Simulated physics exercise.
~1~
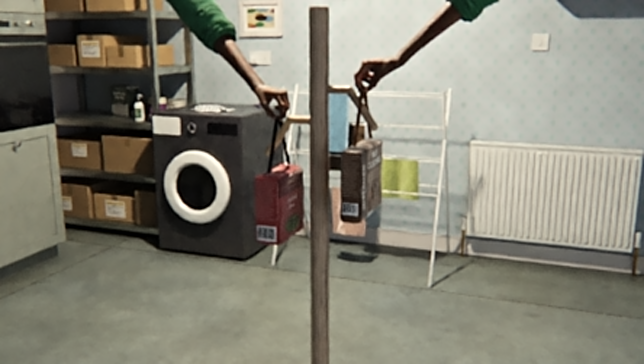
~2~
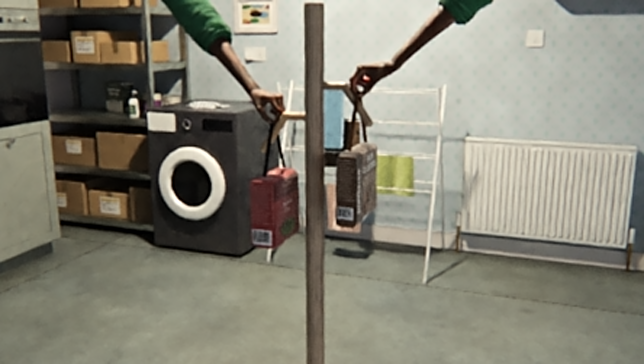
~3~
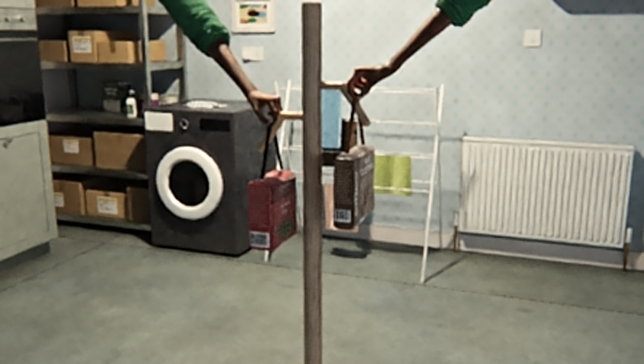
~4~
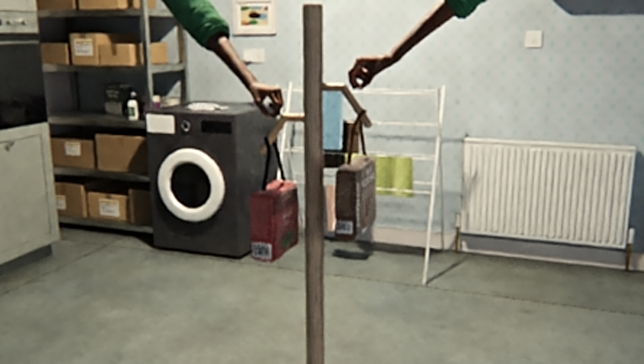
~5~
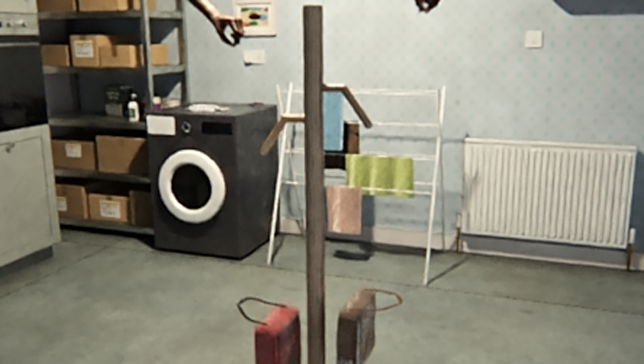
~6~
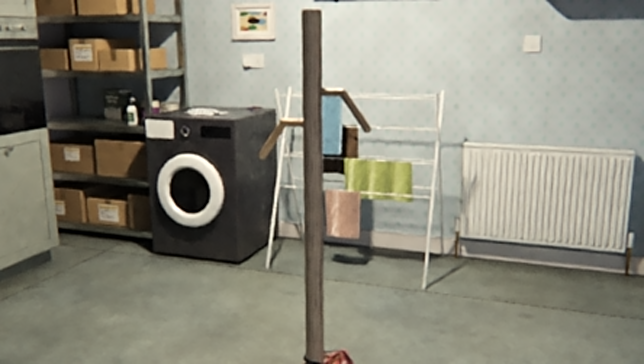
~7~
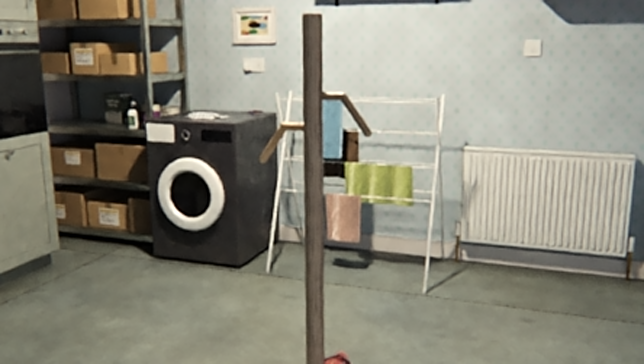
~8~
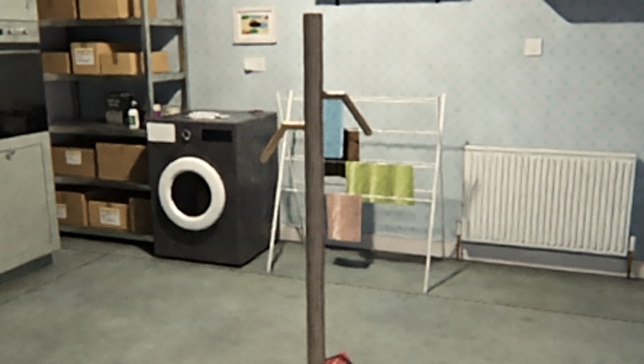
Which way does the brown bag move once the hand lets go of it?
The brown bag moves down, dropping away from the peg toward the floor.
